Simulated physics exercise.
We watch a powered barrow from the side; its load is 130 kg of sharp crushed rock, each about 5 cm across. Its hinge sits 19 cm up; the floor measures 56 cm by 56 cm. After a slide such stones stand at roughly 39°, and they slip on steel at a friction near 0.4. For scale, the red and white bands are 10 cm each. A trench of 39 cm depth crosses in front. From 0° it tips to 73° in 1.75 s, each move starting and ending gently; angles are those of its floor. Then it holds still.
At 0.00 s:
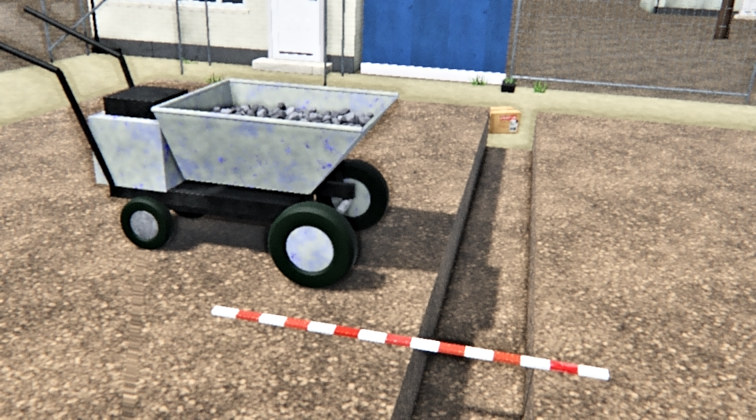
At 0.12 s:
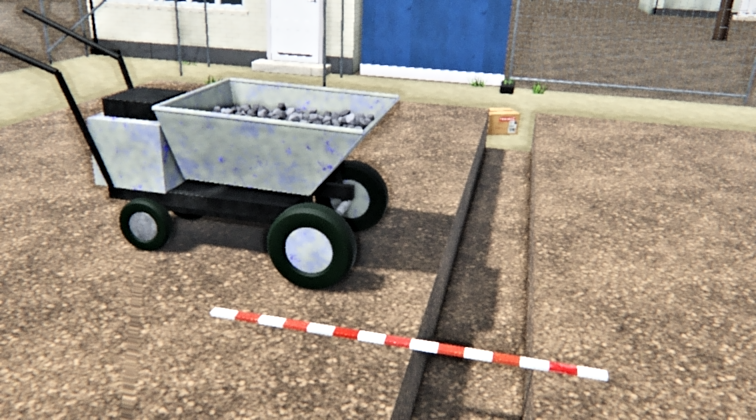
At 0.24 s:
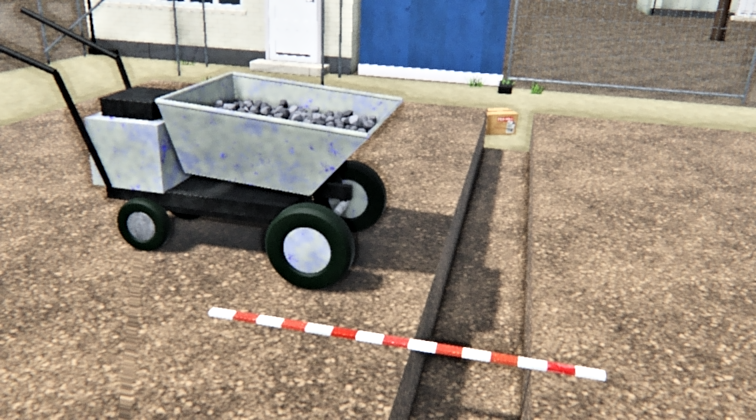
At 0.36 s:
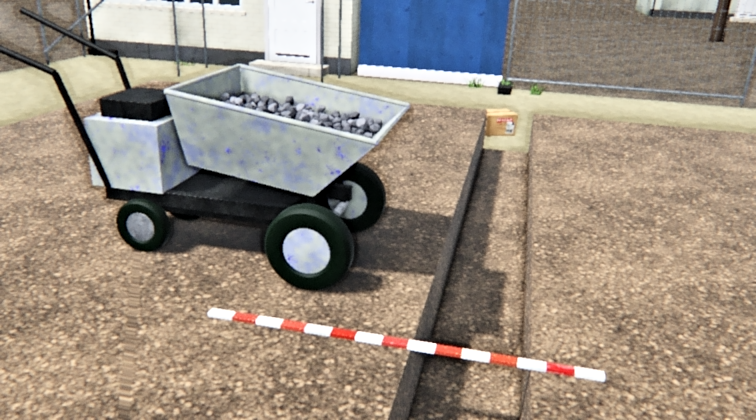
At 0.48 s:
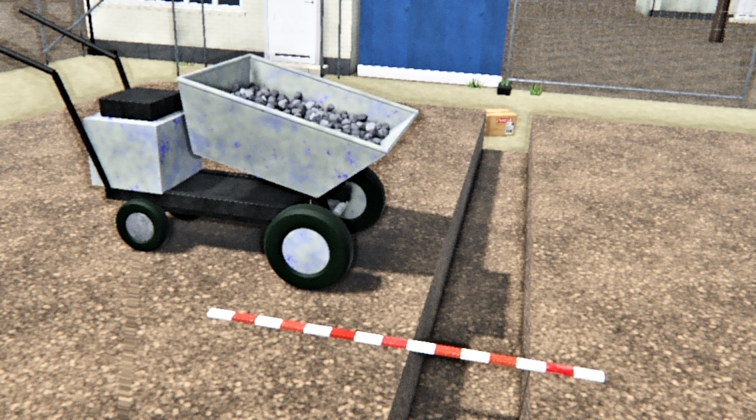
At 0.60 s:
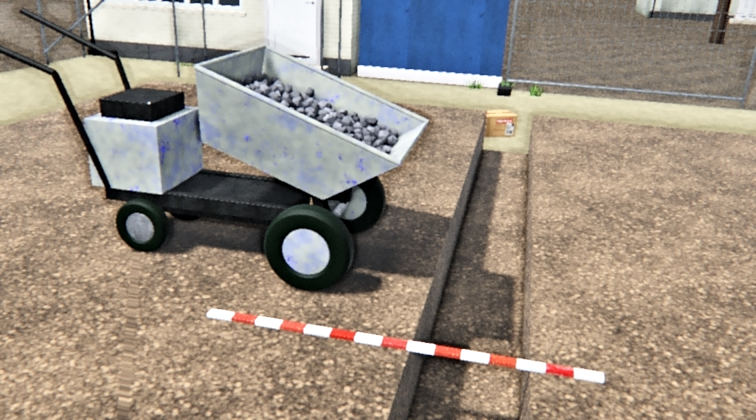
The grey skip of a powered barrow, loaded with crushed rock, sits level at first, then tilts steadily forward to the right, its rear end rising while the wheels stay still beside a trench and a red and white striped pole.
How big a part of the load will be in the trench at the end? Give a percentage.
Some 100 per cent of it.
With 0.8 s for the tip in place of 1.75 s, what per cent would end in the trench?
In that case some 95 per cent.
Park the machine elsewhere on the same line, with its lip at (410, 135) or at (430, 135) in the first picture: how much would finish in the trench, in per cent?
About 80 and 65 per cent.
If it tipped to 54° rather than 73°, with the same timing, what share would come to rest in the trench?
Then about 5 per cent.
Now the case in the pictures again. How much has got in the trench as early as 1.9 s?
Some 25 per cent.
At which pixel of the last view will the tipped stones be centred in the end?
Near (480, 337).
After 1.3 s the floor is at 61°; 100 % in the tray; the foremost stones are at (435, 211).
After 1.9 s the floor is at 73°; 73 % in the tray, 27 % in the trench; the foremost stones are at (516, 360).
After 2.2 s the floor is at 73°; 39 % in the tray, 61 % in the trench; the foremost stones are at (525, 328).
After 4.2 s the floor is at 73°; 0 % in the tray, 100 % in the trench; the foremost stones are at (526, 330).
